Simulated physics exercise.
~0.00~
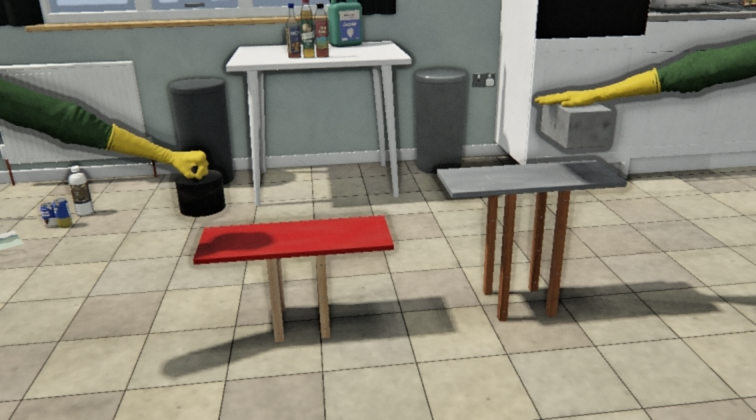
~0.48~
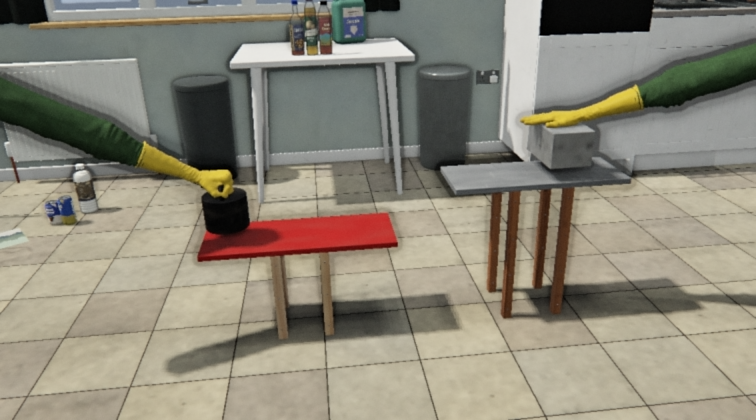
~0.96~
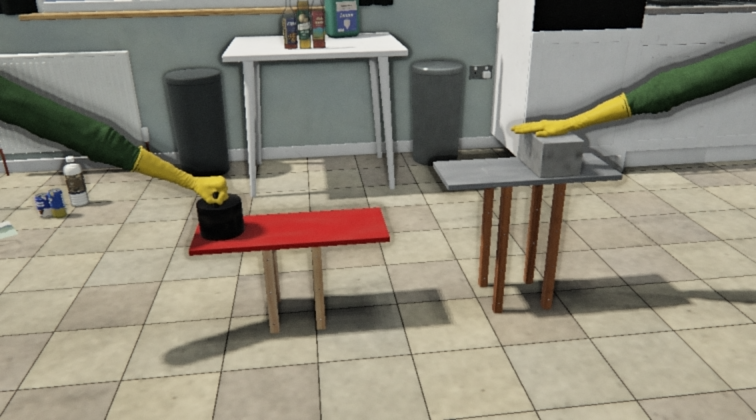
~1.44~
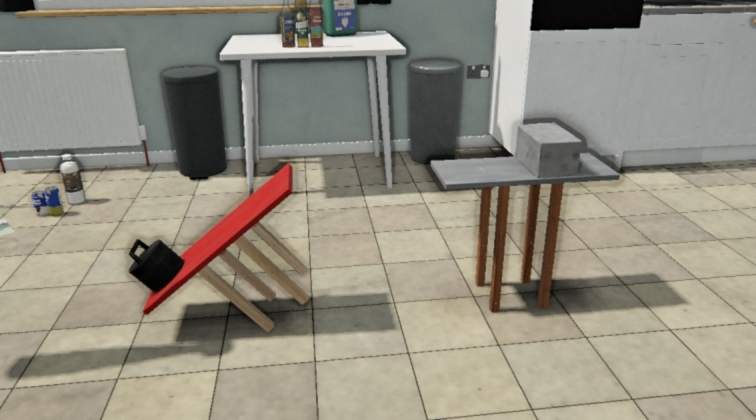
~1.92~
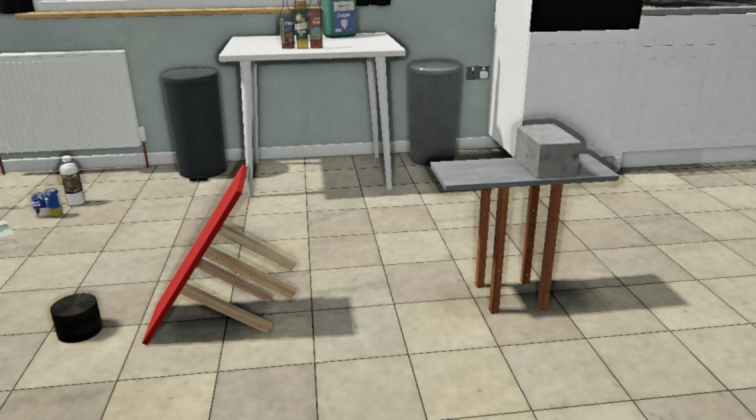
A small red table on pale wooden legs stands at the left of a tiled kitchen floor, with a grey-topped stand on brown legs to its right, seen from the front by a slightly swaying camera. Two arms in green sleeves and yellow gloves reach in from either side, setting a black cylinder on the red table's left end and a grey block on the grey stand. The hands let go and withdraw. The red table tips to the left, and the black object slides off onto the floor. The red table ends steeply tilted, while the grey stand stays upright with its block on top.
